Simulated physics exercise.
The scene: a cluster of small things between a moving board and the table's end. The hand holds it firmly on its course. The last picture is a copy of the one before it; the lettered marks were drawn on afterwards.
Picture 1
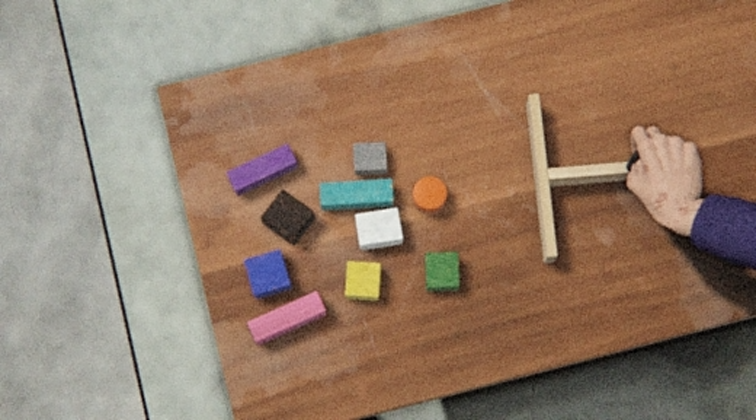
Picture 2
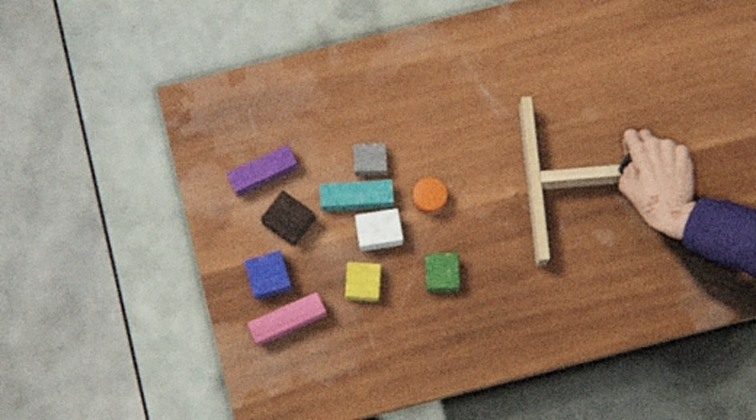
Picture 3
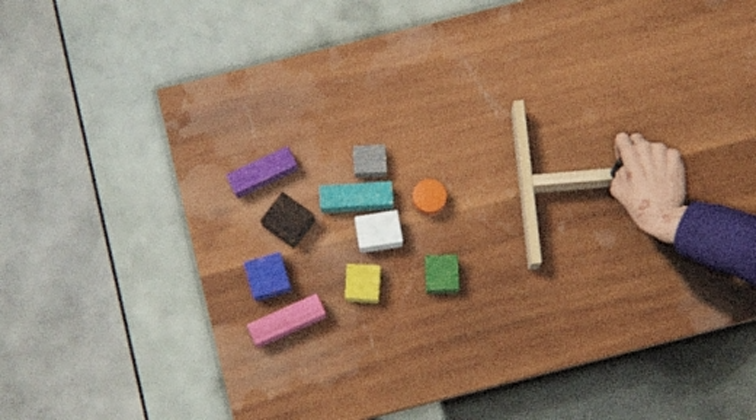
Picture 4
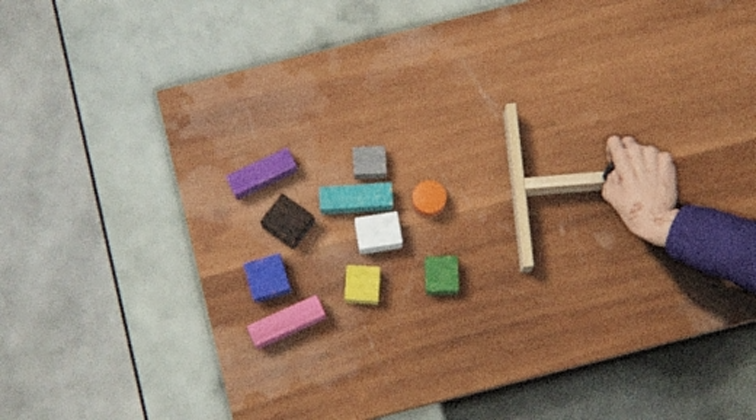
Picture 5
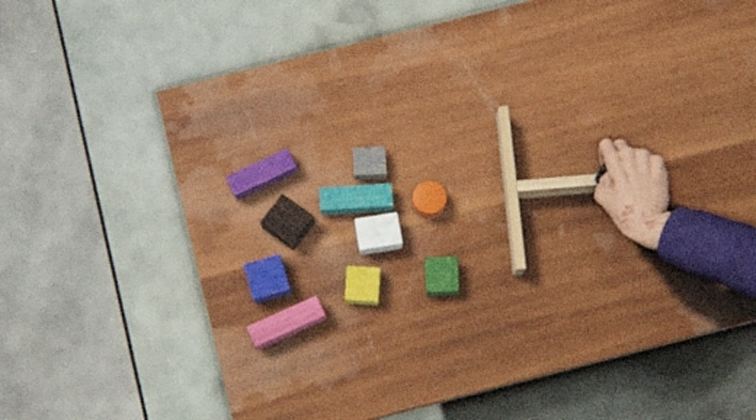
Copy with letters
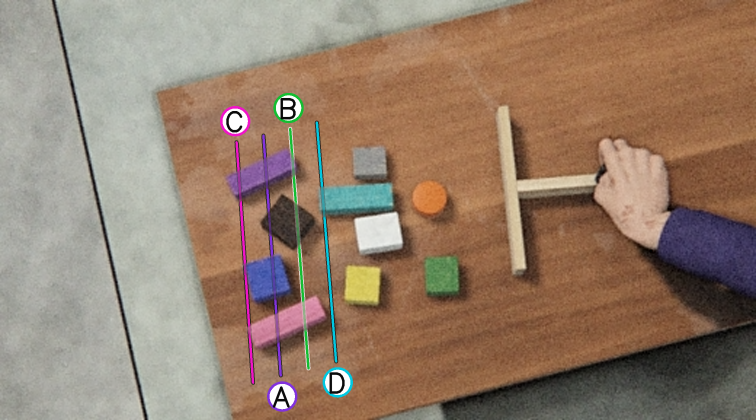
The clip opens on a wooden tabletop with a cluster of small coloured blocks, bars and an orange round piece at left, and a hand gripping a T-shaped wooden board at right. The hand then slides the board slowly leftward, narrowing the gap, while the small things stay in place, untouched.
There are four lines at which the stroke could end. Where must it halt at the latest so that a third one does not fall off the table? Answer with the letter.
Stop at A.
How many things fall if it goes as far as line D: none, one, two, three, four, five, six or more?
The count is none.
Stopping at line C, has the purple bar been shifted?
Yes.
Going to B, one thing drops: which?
It is the pink stick.
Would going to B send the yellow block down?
No.
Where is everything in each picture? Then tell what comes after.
Turquoise bar (356, 195); purple bar (263, 170); blue block (268, 274), in the first picture.
Board (536, 177); yellow block (363, 282), in the second picture.
Board (527, 181); pink stick (287, 321), in the third picture.
Board (520, 184); orange tin (429, 200), in the fourth picture.
Board (512, 187); green block (442, 276); turquoise bar (356, 200); purple bar (262, 175), in the fifth picture.
On the marked copy, A at (272, 254); B at (299, 247); C at (245, 260); D at (326, 240).
With A. Early on, board (427, 208); green block (412, 284); turquoise bar (350, 199).
Further on, board (342, 229); pink stick (245, 339); blue block (257, 279).
At the end, board (274, 246); pink stick over the edge; blue block over the edge; two fallen.
As for the rest, B is within the limit but short; C drops four; D is within the limit but short.
